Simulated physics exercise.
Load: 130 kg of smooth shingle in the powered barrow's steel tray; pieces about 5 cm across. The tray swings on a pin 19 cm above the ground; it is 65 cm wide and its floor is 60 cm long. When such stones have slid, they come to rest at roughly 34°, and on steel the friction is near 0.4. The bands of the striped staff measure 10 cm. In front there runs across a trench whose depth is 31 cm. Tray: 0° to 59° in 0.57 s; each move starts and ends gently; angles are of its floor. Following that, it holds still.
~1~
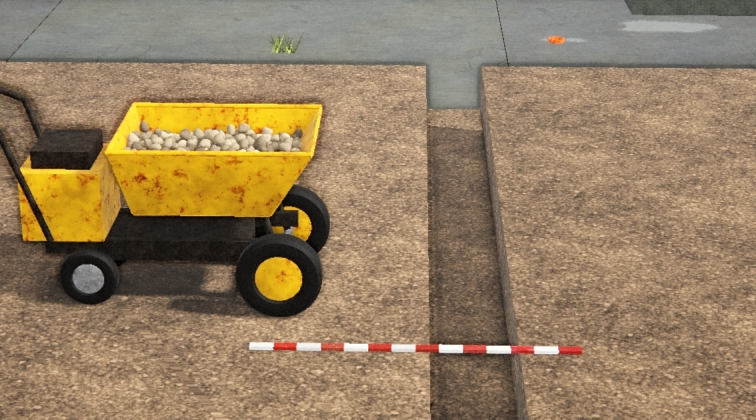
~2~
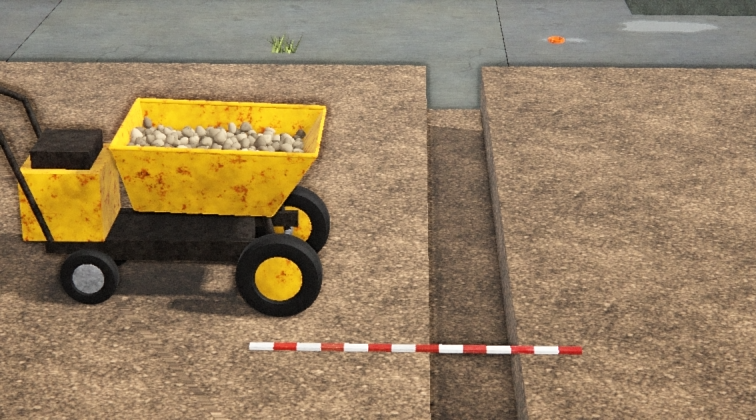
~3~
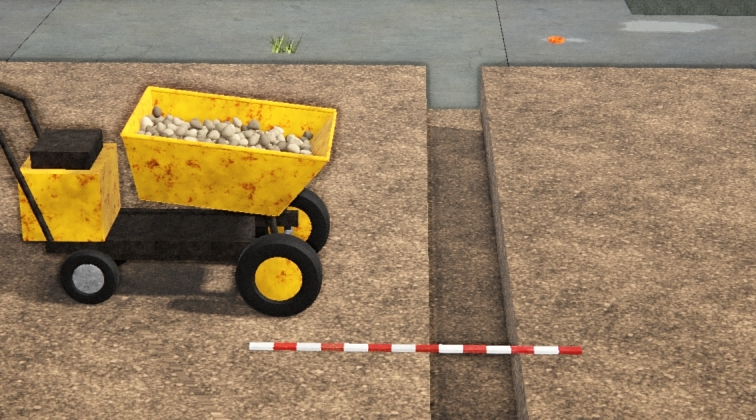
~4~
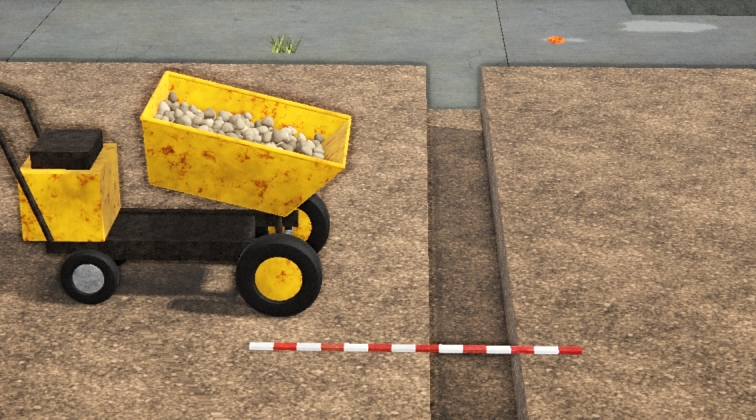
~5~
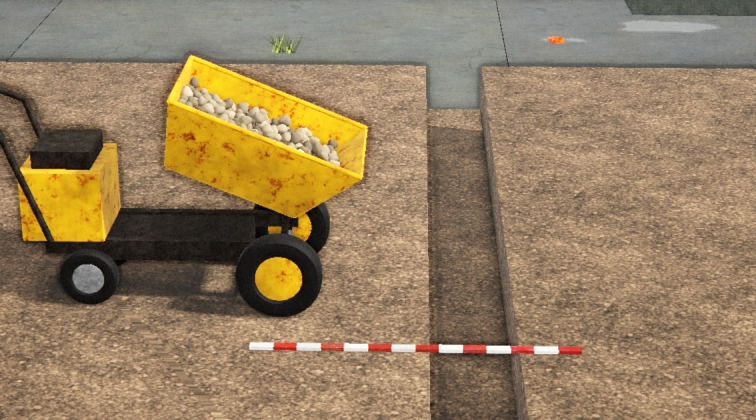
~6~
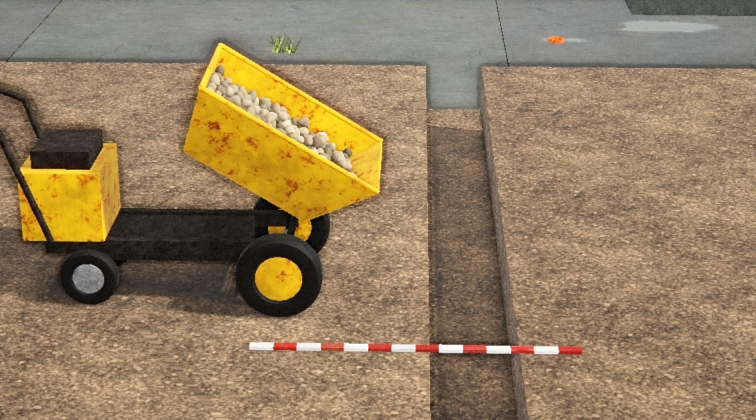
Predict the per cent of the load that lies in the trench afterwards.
54 per cent.
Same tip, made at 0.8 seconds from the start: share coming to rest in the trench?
I'd put it at some 60 in a hundred.
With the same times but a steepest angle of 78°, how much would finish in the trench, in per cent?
Roughly 80 percent.
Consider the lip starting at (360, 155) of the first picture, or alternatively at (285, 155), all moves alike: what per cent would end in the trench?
Near 25 then near 60 percent.
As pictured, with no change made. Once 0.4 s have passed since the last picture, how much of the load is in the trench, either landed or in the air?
Roughly 10% by that time.
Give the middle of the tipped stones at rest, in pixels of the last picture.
Their middle ends up near (485, 338).
Then, 0.1 s after the last picture the floor is at 50°, 100 % in the tray; the foremost stones are at (379, 203).
Then, 0.4 s after the last picture the floor is at 59°, 89 % in the tray, 2 % short of the trench, 9 % in the trench; the foremost stones are at (472, 251).
Then, 0.7 s after the last picture the floor is at 59°, 42 % in the tray, 2 % short of the trench, 39 % in the trench, 18 % past the trench; the foremost stones are at (619, 283).
Then, 2.7 s after the last picture the floor is at 59°, 27 % in the tray, 54 % in the trench, 18 % past the trench; the foremost stones are past the picture's edge.
